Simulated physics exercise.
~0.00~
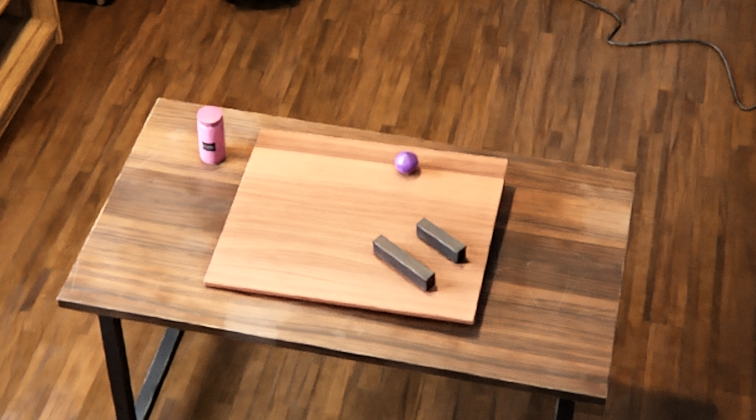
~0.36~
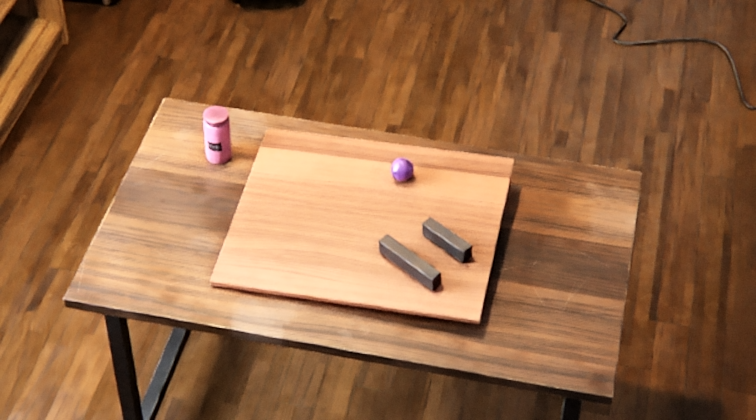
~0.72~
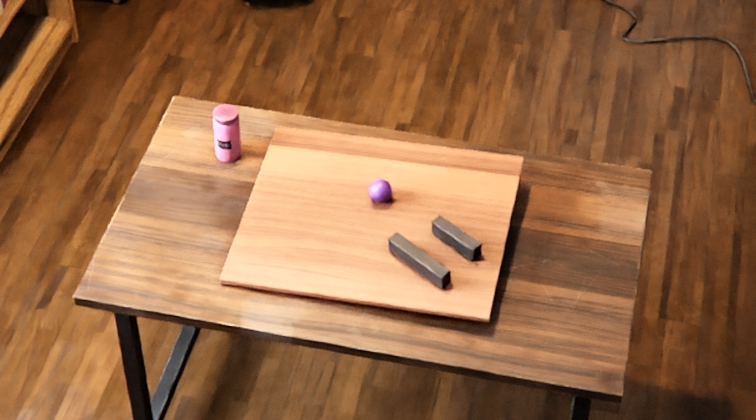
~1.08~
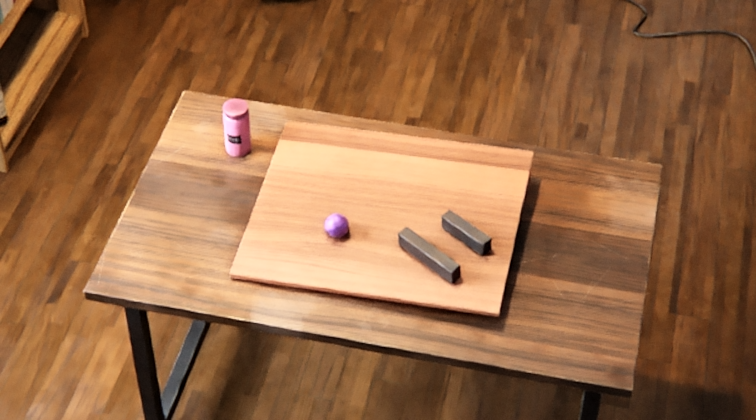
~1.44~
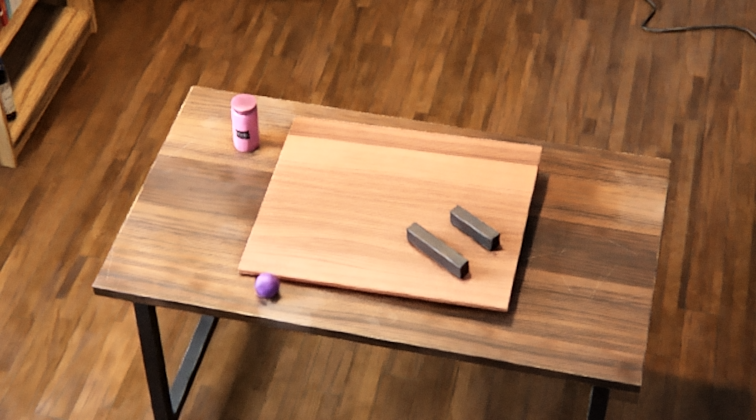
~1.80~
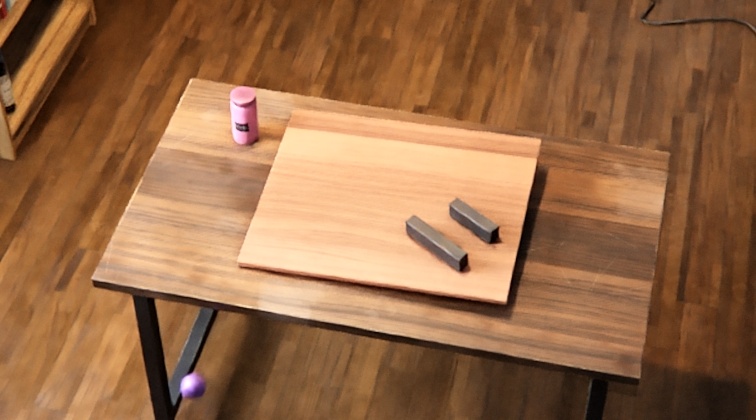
The clip opens on a wooden table holding a pale tilted board, with a small round purple object near its far side, two dark blocks toward the right, and a pink container standing at the far left. The purple object moves slowly toward the viewer and to the left, while the camera pans slightly left. Picking up speed, it crosses the open part of the board, passing left of the blocks without touching them. It goes over the board's near edge close to the left corner. At the end it is below the tabletop near a table leg, while the blocks and container remain in place.
